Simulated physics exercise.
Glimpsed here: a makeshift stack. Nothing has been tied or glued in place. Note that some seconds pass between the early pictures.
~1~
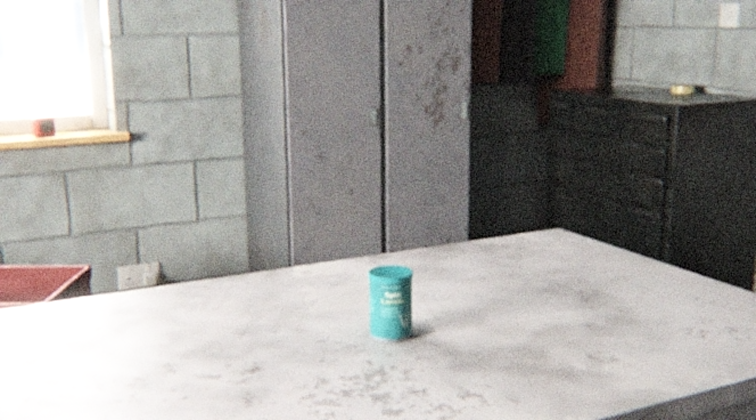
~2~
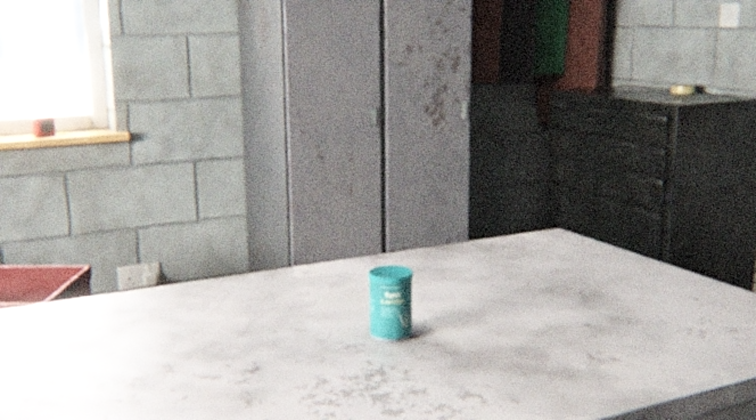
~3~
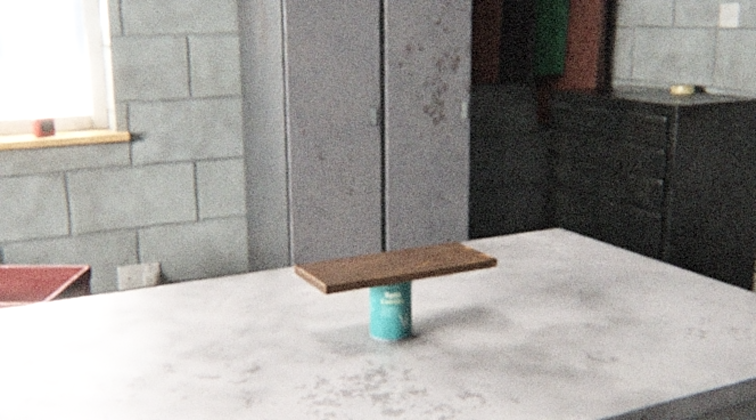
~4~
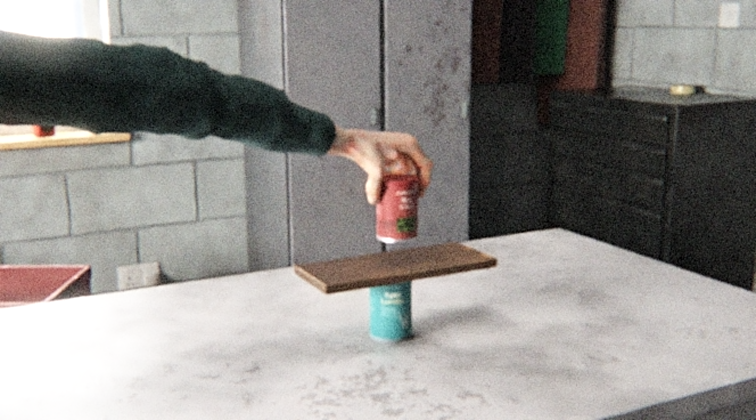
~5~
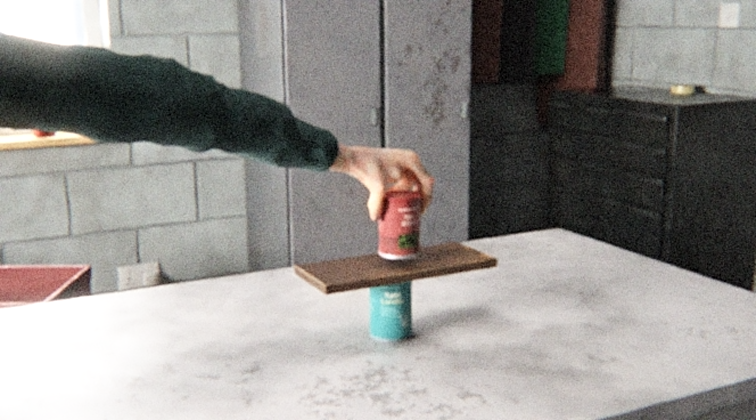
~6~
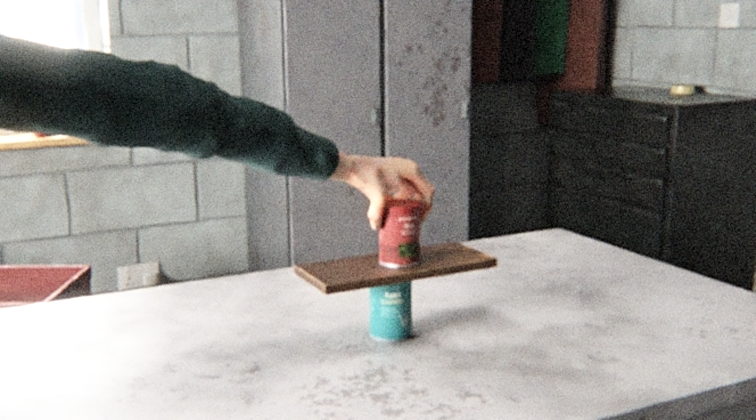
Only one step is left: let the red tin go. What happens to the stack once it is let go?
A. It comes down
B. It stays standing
B, it stays standing.
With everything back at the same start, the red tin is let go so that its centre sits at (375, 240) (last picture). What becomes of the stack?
After that, it remains intact.
Then, 0.20 s on from there, no change.
Then, 0.50 s on from there, red tin resting near (400, 233).
In the end, all 3 unmoved. At the end, from the last picture's camera, red tin near (400, 233). The stack holds.
